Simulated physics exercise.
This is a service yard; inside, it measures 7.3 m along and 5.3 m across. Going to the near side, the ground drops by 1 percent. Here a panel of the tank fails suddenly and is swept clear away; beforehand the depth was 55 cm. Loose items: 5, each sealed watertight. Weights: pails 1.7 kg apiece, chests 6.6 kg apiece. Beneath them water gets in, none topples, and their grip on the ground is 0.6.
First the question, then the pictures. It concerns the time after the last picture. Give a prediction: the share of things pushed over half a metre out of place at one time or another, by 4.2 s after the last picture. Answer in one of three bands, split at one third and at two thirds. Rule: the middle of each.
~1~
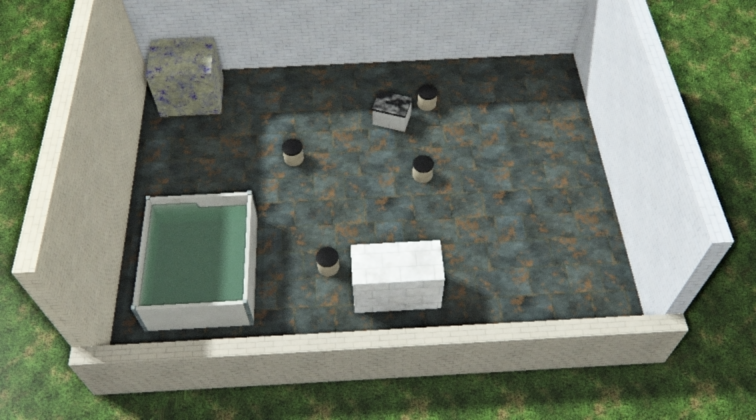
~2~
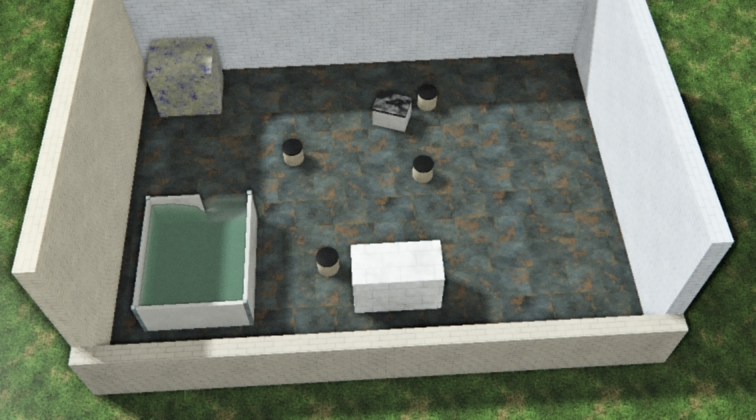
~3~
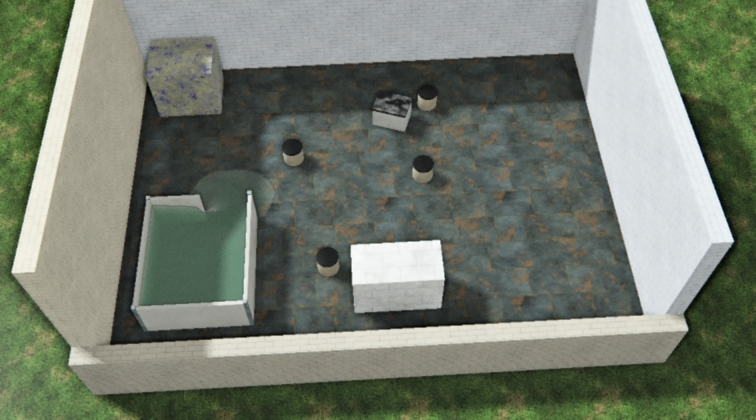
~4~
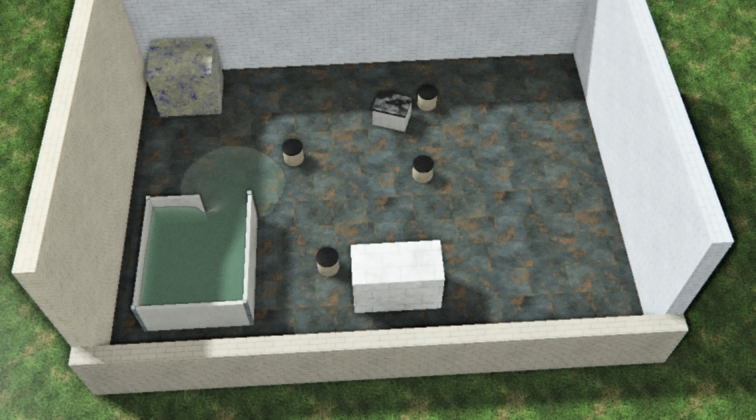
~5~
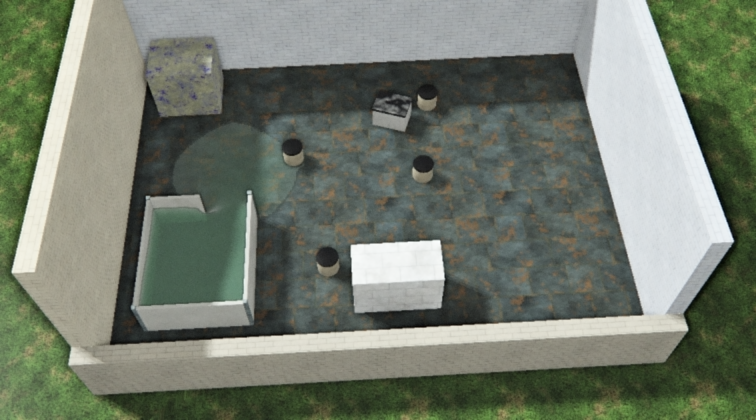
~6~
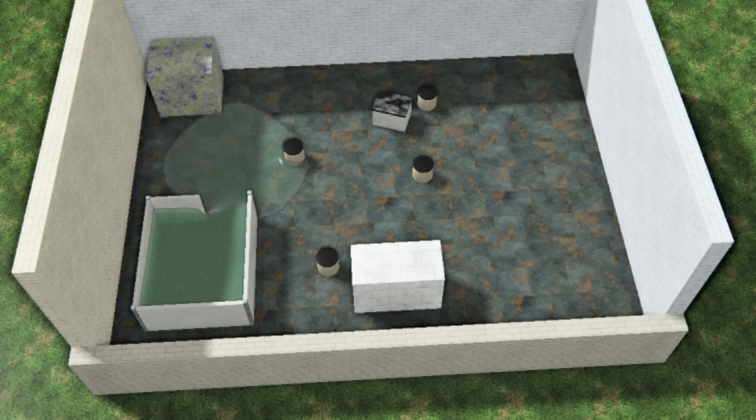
One to two thirds.
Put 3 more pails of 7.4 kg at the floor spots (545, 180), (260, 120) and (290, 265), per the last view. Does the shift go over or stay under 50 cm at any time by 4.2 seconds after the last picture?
The first comes out within the limit, the second beyond the limit, the third within the limit.
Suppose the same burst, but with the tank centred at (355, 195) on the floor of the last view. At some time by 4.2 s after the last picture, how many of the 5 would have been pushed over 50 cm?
Then 2 of them would.
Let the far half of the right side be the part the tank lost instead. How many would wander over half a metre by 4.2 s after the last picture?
So the tally would be 4.
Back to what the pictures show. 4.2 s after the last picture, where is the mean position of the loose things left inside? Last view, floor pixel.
Averaged position, last view: Near pixel (462, 165).
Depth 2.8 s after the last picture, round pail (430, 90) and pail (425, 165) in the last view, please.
About 2 and 1 cm.
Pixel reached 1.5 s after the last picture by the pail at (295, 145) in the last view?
Around (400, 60).
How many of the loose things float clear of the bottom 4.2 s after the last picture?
Count: 3.
Then, 0.4 s after the last picture 1 of 5 are over 50 cm from their spots; 0 afloat.
Then, 1.5 s after the last picture 1 of 5 are over 50 cm from their spots; 0 afloat.
Then, 2.8 s after the last picture 1 of 5 are over 50 cm from their spots; 0 afloat.
Then, 4.2 s after the last picture 3 of 5 are over 50 cm from their spots, and 3 have been at some point; 3 afloat.
